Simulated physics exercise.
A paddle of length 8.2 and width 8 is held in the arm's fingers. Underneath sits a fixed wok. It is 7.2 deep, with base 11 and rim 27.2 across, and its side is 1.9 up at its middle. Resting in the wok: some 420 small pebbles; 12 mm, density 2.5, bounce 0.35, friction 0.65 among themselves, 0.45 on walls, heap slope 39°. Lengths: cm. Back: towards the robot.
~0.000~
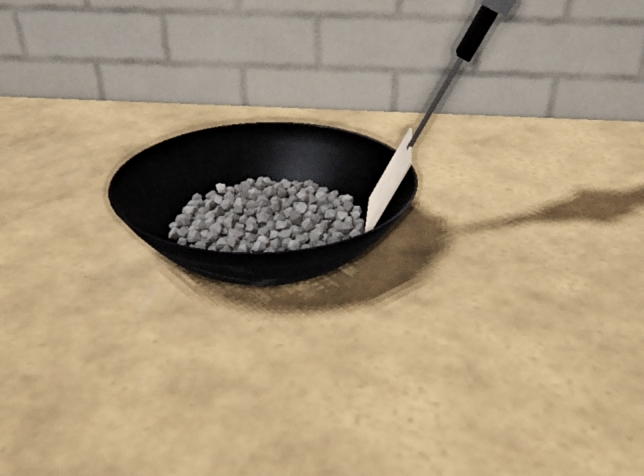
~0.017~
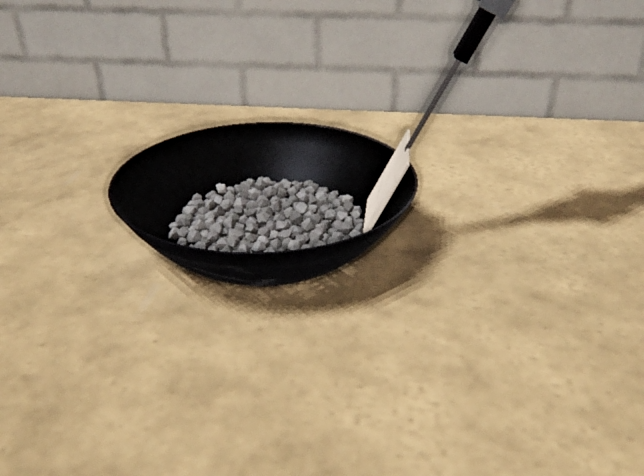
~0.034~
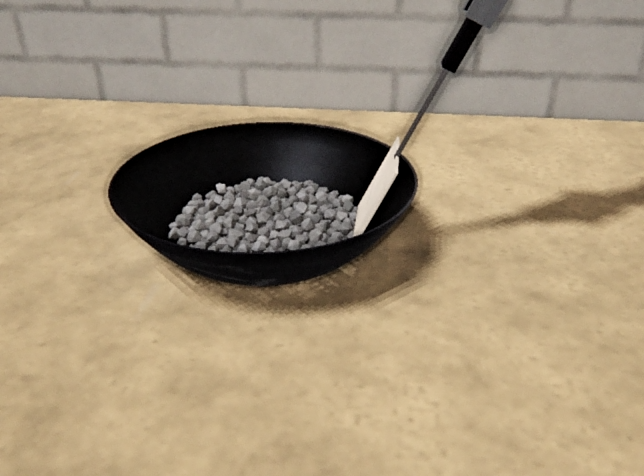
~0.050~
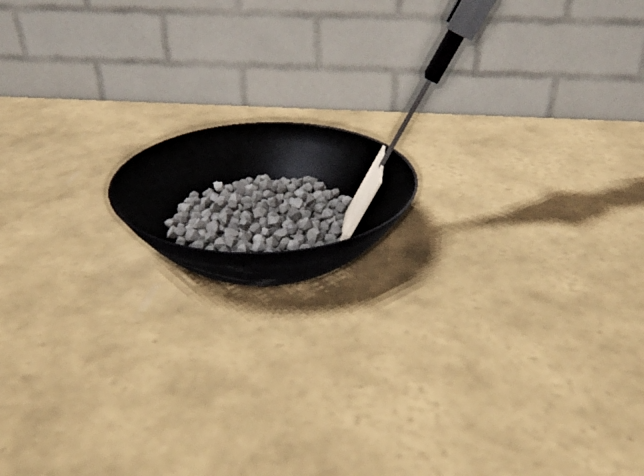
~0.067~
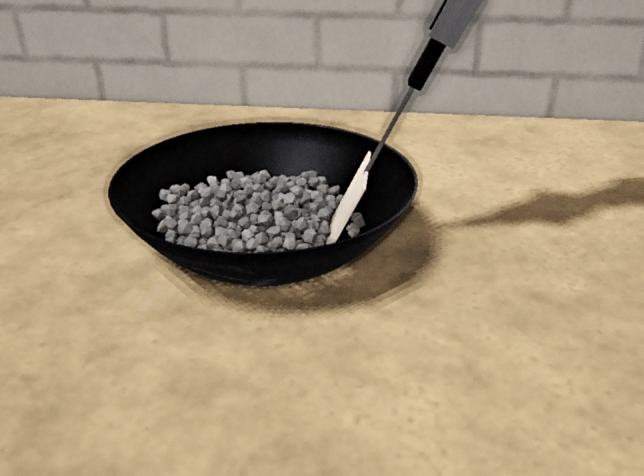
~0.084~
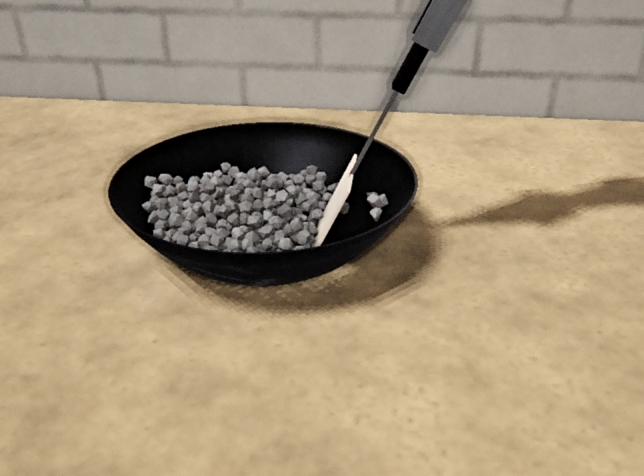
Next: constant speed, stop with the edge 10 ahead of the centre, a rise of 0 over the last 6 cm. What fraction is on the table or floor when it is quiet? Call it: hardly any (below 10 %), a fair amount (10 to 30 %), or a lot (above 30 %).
A lot.
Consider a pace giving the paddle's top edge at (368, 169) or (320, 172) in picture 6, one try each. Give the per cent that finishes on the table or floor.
That comes to some 35 and some 55 percent, in that order.
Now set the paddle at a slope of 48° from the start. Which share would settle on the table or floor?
Then roughly 40 percent.
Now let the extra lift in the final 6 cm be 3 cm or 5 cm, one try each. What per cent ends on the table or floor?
Roughly 50 per cent, then 45 per cent.
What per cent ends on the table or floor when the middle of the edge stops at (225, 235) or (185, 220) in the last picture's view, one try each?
I'd say some 5 per cent, then some 25 per cent.
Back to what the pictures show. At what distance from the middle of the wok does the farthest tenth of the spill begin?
30 centimetres, give or take.
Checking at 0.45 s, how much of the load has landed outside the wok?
Share at that moment: About 20 %.
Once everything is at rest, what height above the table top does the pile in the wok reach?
8.0 cm.
After 0.15 s, sloping 65°, highest piece 15 above the table; 410 in the wok, 5 on the blade or in flight.
After 0.22 s, sloping 65°, highest piece 20 above the table; 399 in the wok, 16 on the blade or in flight.
After 0.45 s, sloping 65°, highest piece 11 above the table; 232 in the wok, 85 on the table or floor, 98 on the blade or in flight.
After 1.50 s, sloping 65°, highest piece 8 above the table; 231 in the wok, 184 on the table or floor.
At rest, 231 in the wok, 184 on the table or floor. That is 44 % on the table or floor.
